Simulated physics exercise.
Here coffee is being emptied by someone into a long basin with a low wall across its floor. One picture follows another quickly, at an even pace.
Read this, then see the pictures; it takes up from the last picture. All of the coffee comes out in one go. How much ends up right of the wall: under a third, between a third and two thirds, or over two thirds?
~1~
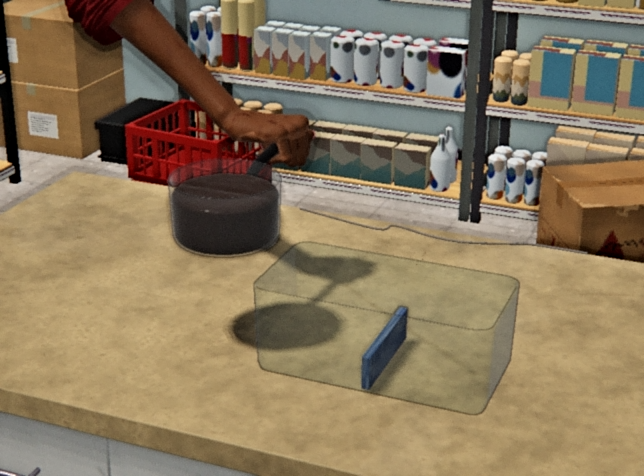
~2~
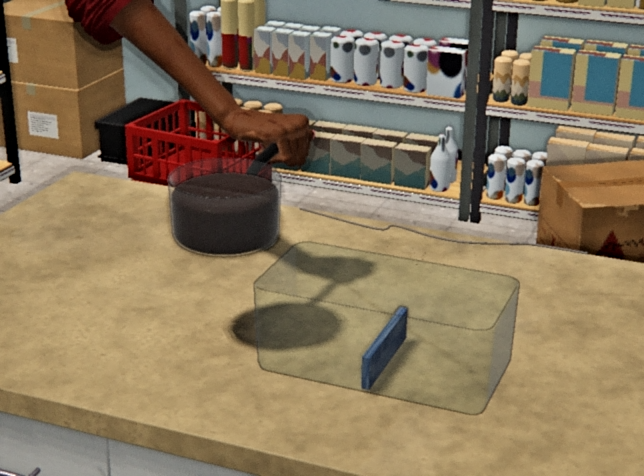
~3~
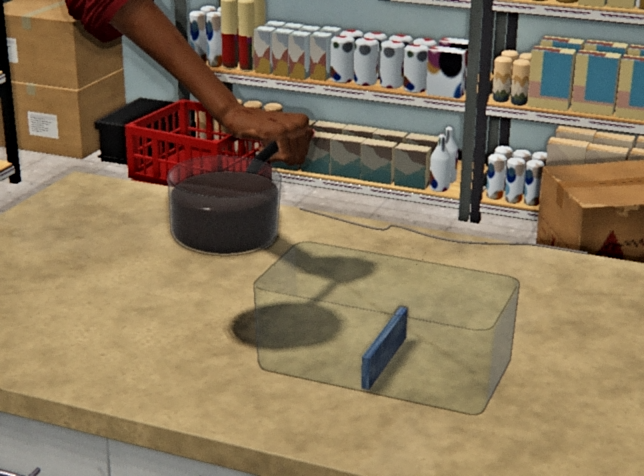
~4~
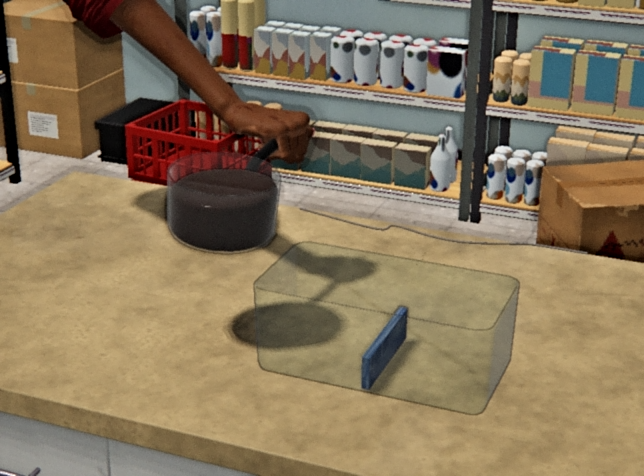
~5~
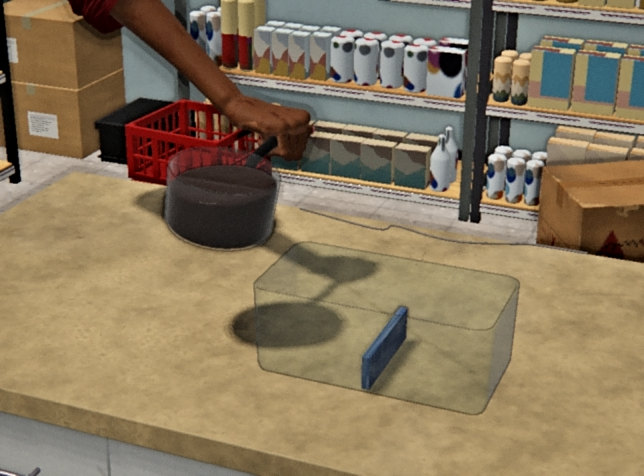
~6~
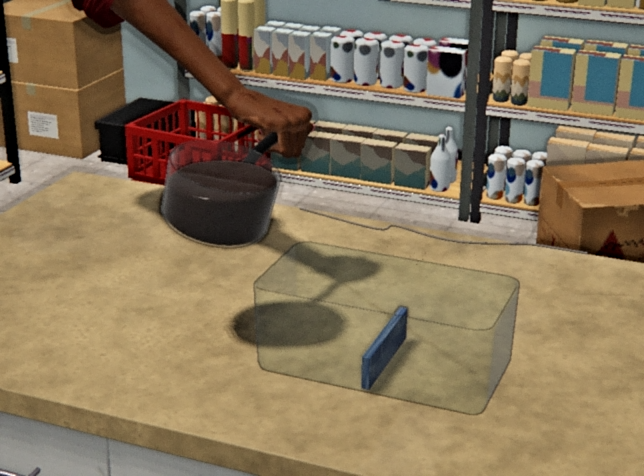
The share right of the wall is going to stay short of a third.
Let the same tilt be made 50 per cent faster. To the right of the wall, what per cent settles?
About 15 per cent.
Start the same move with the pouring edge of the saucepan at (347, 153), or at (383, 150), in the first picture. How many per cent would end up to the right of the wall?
In order, some 95 and 75 percent.
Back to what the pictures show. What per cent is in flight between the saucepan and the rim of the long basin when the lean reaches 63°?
I'd reckon some 25 per cent.
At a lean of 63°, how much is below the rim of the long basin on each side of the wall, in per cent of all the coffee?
Left part: Around 10 %. Right part: Around 0 %.
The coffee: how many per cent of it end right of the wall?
Roughly 10 per cent.
A moment on, the saucepan is tipped part way and 66 per cent is still to pour, 9 is left of the wall and 0 right of it.
Next, the saucepan is tipped on its side and 15 per cent is still to pour, 69 is left of the wall and 1 right of it.
Then the saucepan is tipped right over and 1 per cent is still to pour, 92 is left of the wall and 4 right of it.
Later the saucepan is tipped right over and 0 per cent is still to pour, 90 is left of the wall and 9 right of it.
In the end 90 per cent lies left of the wall, 9 right of it and 1 outside.
